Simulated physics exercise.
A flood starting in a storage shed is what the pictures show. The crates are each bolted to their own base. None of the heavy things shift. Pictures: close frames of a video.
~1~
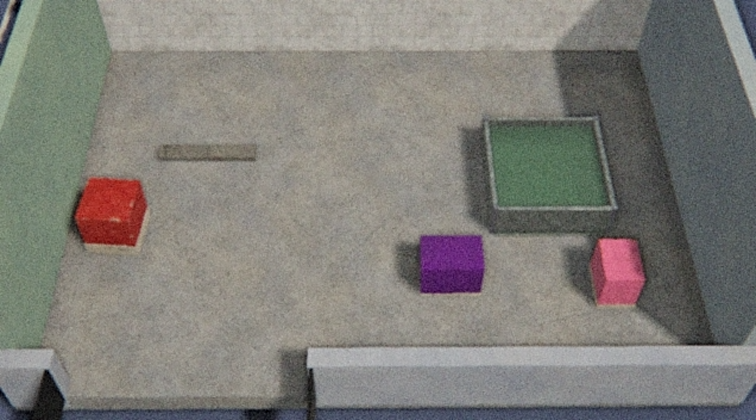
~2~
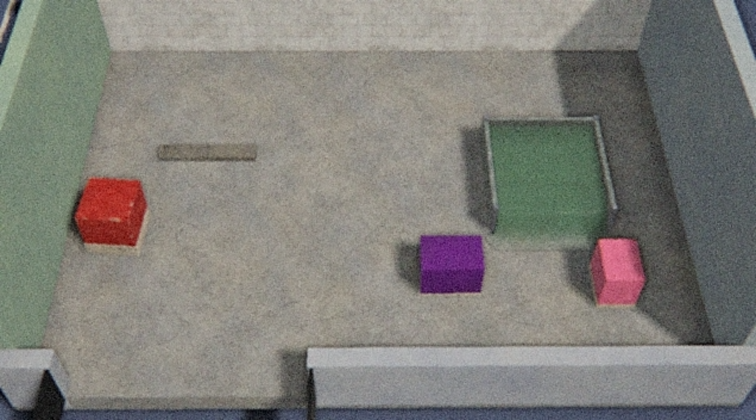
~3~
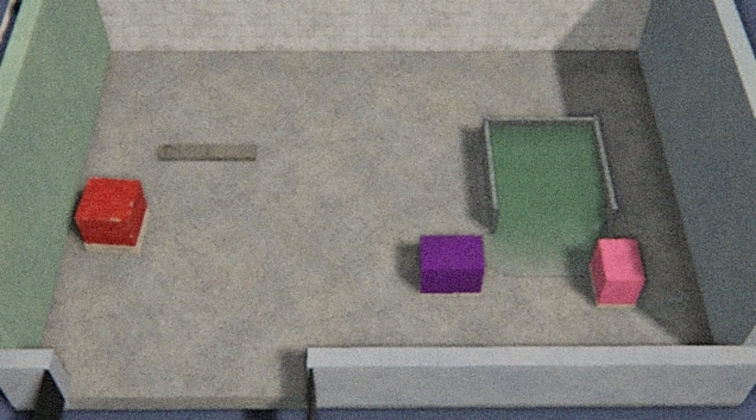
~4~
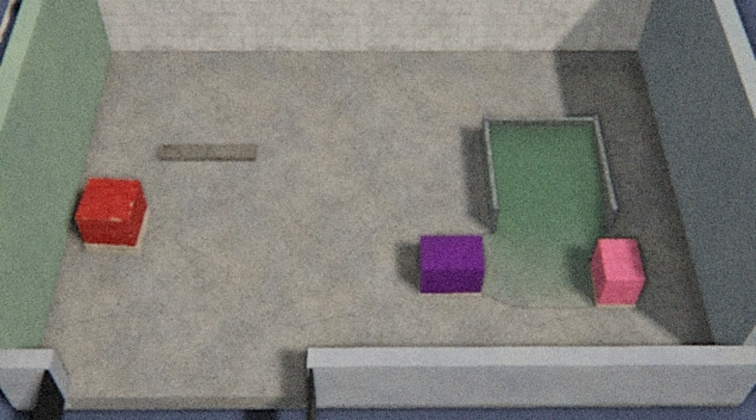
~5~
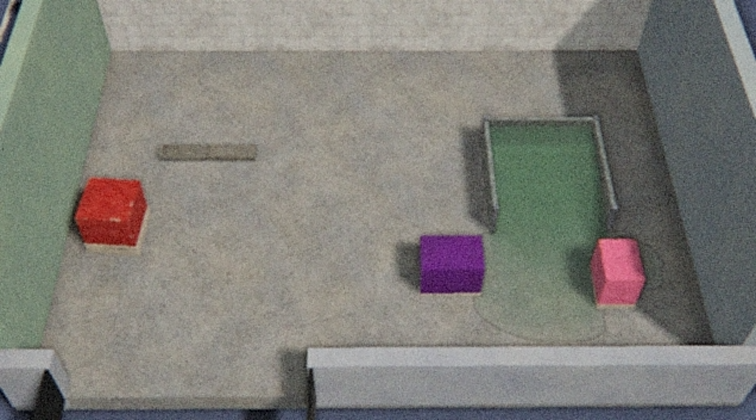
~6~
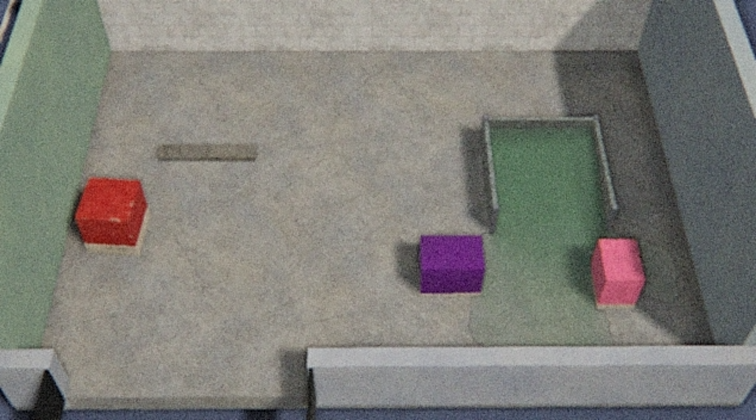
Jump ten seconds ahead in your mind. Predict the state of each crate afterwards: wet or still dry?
Afterwards, the red crate is still dry; the pink crate is wet; the purple crate is wet.
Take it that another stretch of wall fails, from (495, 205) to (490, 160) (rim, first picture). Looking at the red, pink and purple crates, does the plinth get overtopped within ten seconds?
The red crate is untouched, the pink crate is untouched and the purple crate is flooded.
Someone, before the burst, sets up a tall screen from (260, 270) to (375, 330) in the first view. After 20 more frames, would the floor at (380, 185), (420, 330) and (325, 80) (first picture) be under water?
One by one: Spared, soaked, spared.
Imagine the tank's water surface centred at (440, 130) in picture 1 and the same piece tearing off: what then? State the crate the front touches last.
Red crate.
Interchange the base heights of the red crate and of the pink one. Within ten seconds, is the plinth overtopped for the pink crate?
The pink one is reached.
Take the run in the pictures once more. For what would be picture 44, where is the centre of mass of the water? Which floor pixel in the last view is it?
Centre point: Around (478, 245).
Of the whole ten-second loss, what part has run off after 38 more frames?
Somewhere around 35 per cent, I'd say.
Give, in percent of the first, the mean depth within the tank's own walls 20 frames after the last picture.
Near 16 in a hundred.
A moment on, water covers 10 % of the floor; the red crate not reached, the pink crate water round its plinth, the purple crate water round its plinth.
Next, water covers 20 % of the floor; the red crate not reached, the pink crate water round its plinth, the purple crate water round its plinth.
Then, water covers 35 % of the floor; the red crate not reached, the pink crate water round its plinth, the purple crate water round its plinth.
Later, water covers 50 % of the floor; the red crate water round its plinth, the pink crate water round its plinth, the purple crate water round its plinth.
In the end, water covers 70 % of the floor; the red crate stayed above the water, the pink crate was topped, the purple crate was topped.
